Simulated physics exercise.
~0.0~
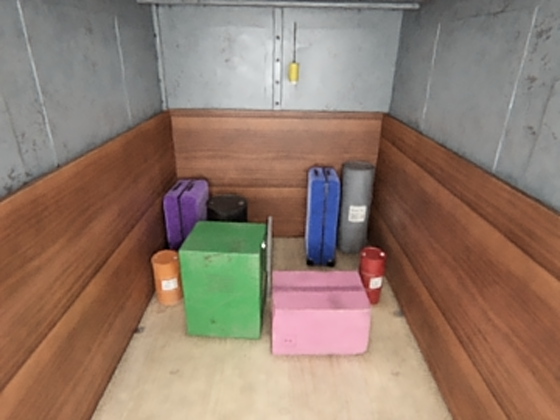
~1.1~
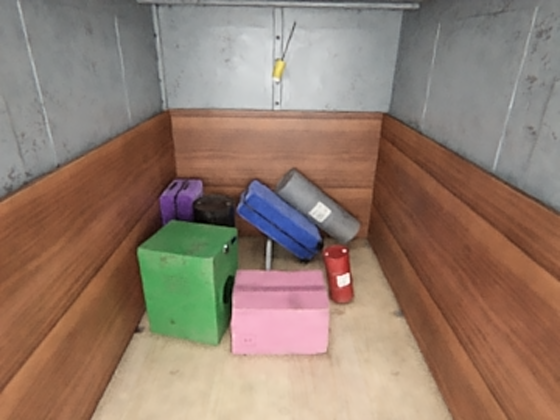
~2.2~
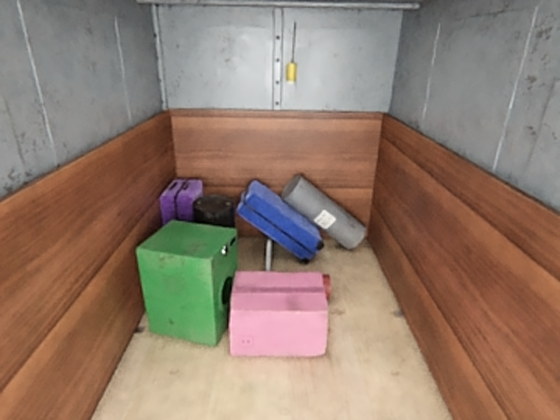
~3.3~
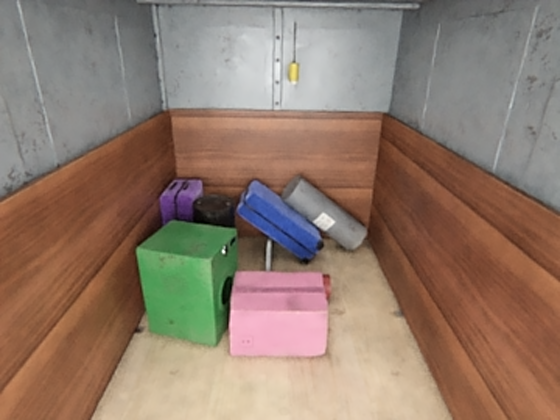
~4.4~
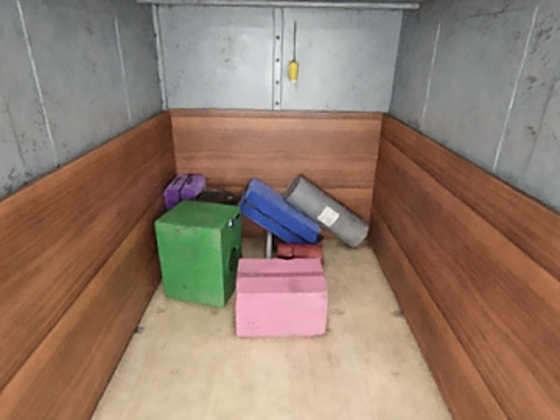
The green box slid left with the pink box as the blue case and grey cylinder tipped over to lean, and the red canister toppled onto its side; then the boxes and canister shifted toward the back wall, leaving everything in a jumble.
